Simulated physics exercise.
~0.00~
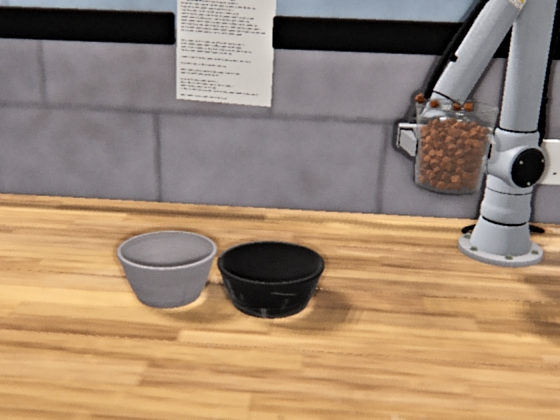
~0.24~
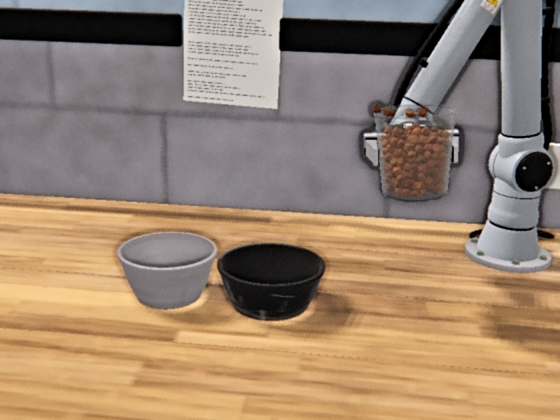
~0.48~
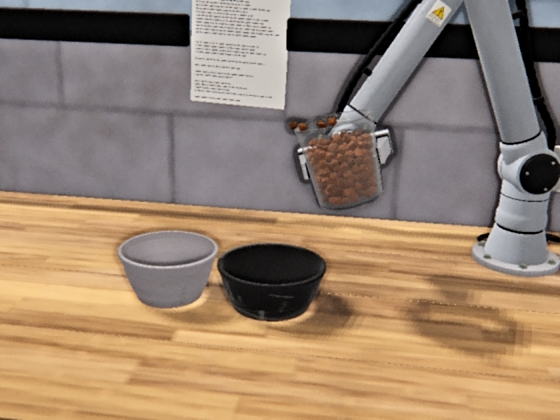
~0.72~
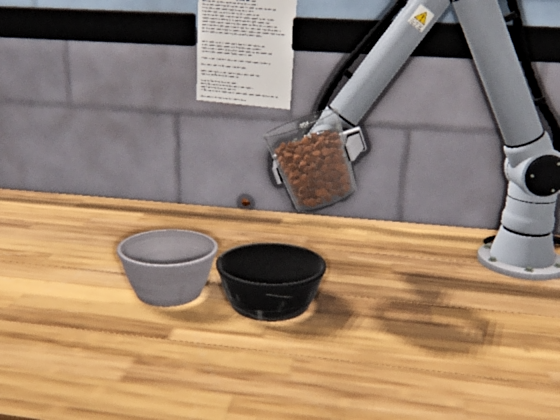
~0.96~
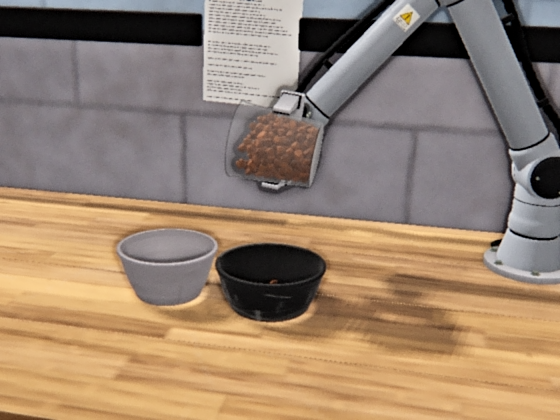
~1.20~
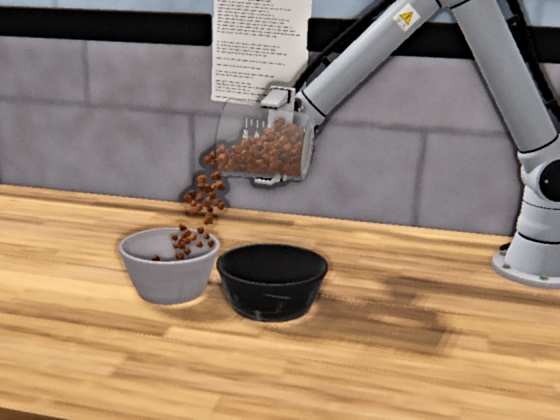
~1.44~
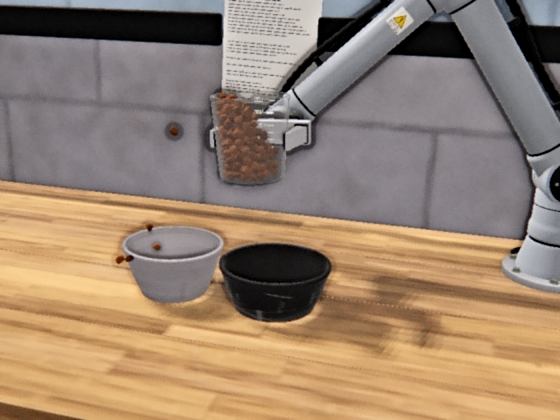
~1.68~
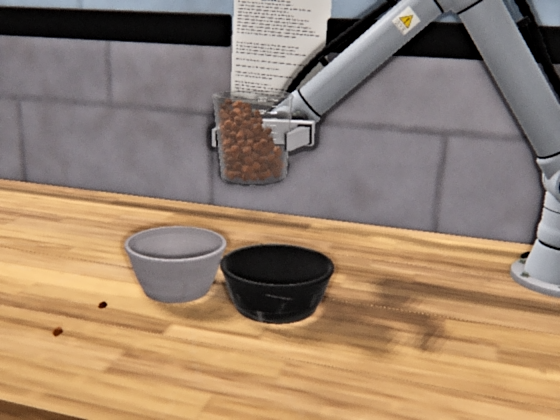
To begin with, a robot arm holds a clear cup filled with small brown pellets on the right, above a wooden counter where a grey bowl and a black bowl sit side by side. The arm carries the cup left toward the bowls, leaning it as a few pellets drop toward the black bowl. It tips the cup onto its side and pours a stream into the grey bowl. The cup then swings upright while some pellets scatter around the grey bowl's rim. Finally, the cup hangs still, mostly full, with two stray pellets on the counter.
